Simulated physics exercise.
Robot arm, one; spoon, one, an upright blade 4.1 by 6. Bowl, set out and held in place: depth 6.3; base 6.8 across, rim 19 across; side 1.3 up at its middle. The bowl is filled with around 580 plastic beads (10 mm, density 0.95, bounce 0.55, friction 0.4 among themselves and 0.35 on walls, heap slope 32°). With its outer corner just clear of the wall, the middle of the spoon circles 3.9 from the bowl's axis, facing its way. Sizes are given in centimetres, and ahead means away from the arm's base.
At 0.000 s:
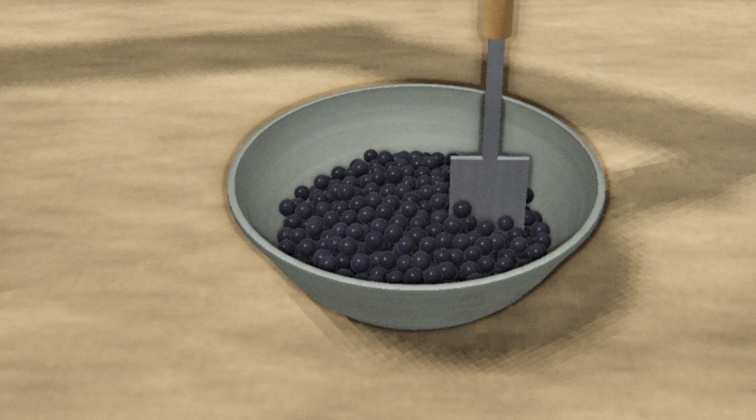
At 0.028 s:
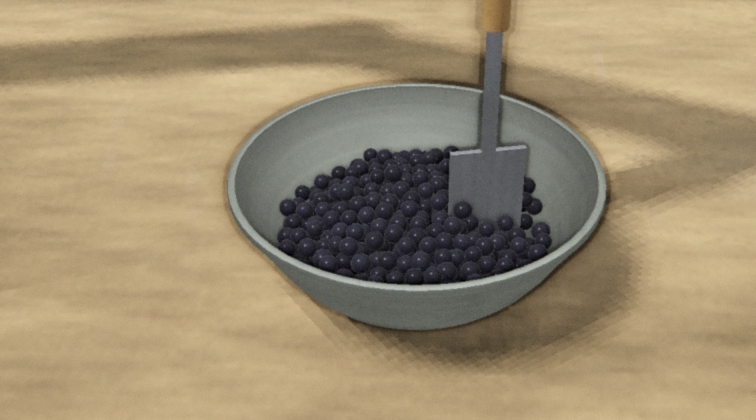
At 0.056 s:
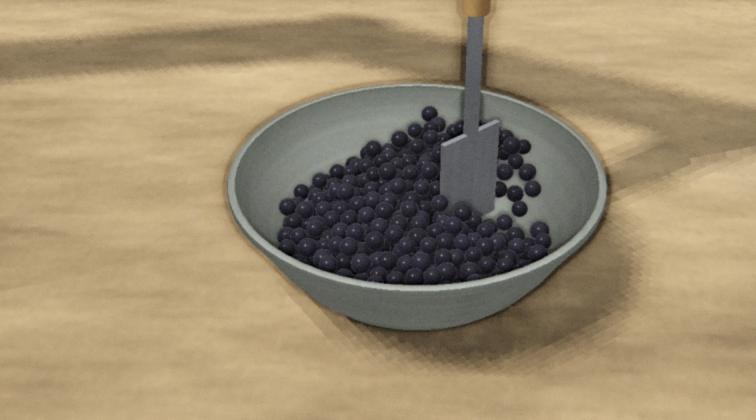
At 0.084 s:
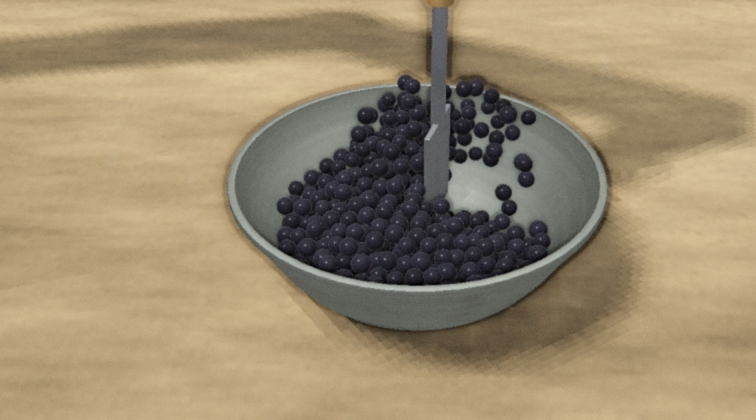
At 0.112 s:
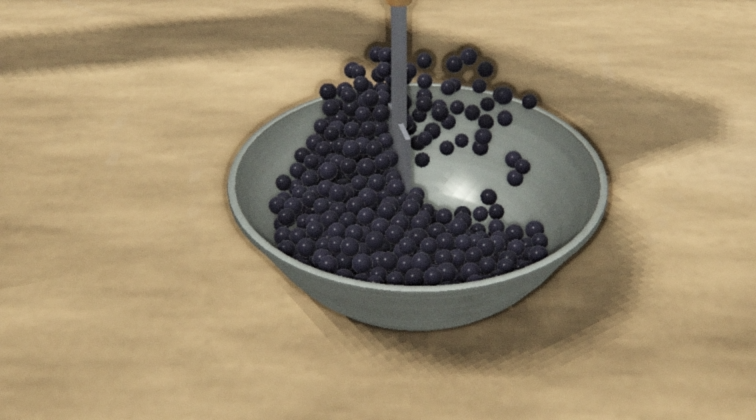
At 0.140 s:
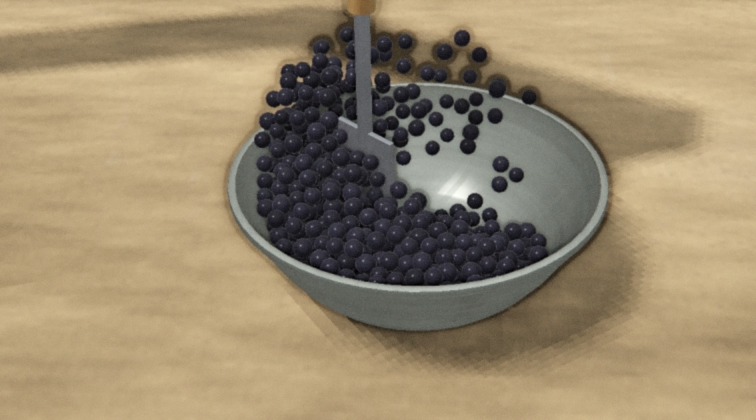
A flat metal blade with a wooden handle swept around the far side of a grey bowl from right to left, pushing dark beads into a heap and scattering some above the rim.
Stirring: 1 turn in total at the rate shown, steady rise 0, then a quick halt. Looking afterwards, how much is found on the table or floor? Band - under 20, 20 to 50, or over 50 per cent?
Band: 20 to 50 per cent.
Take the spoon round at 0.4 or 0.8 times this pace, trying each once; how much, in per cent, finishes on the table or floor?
Around 0 percent for the first try and 25 percent for the second.
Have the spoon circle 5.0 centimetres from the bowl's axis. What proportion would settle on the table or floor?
Around 40 in a hundred.
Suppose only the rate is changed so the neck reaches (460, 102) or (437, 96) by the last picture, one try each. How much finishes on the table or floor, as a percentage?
It comes to close to 0 per cent and close to 5 per cent.
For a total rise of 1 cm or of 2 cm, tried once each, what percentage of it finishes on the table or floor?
Try one: Around 35 %; try two: Around 25 %.
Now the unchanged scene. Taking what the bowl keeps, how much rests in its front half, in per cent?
40 %.
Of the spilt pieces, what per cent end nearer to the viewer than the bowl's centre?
My reading is roughly 60 per cent.
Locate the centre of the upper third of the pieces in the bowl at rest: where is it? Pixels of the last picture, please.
At about (483, 188).
After 0.21 s, 218° round, highest piece 13 above the table; 490 in the bowl, 85 in flight or on the tool.
After 0.28 s, 297° round, highest piece 12 above the table; 424 in the bowl, 30 on the table or floor, 121 in flight or on the tool.
After 0.51 s, 0° round, highest piece 6 above the table; 360 in the bowl, 208 on the table or floor, 7 in flight or on the tool.
After 1.21 s, 0° round, highest piece 5 above the table; 360 in the bowl, 215 on the table or floor.
In the end, 360 in the bowl, 215 on the table or floor. That is 37 % on the table or floor.
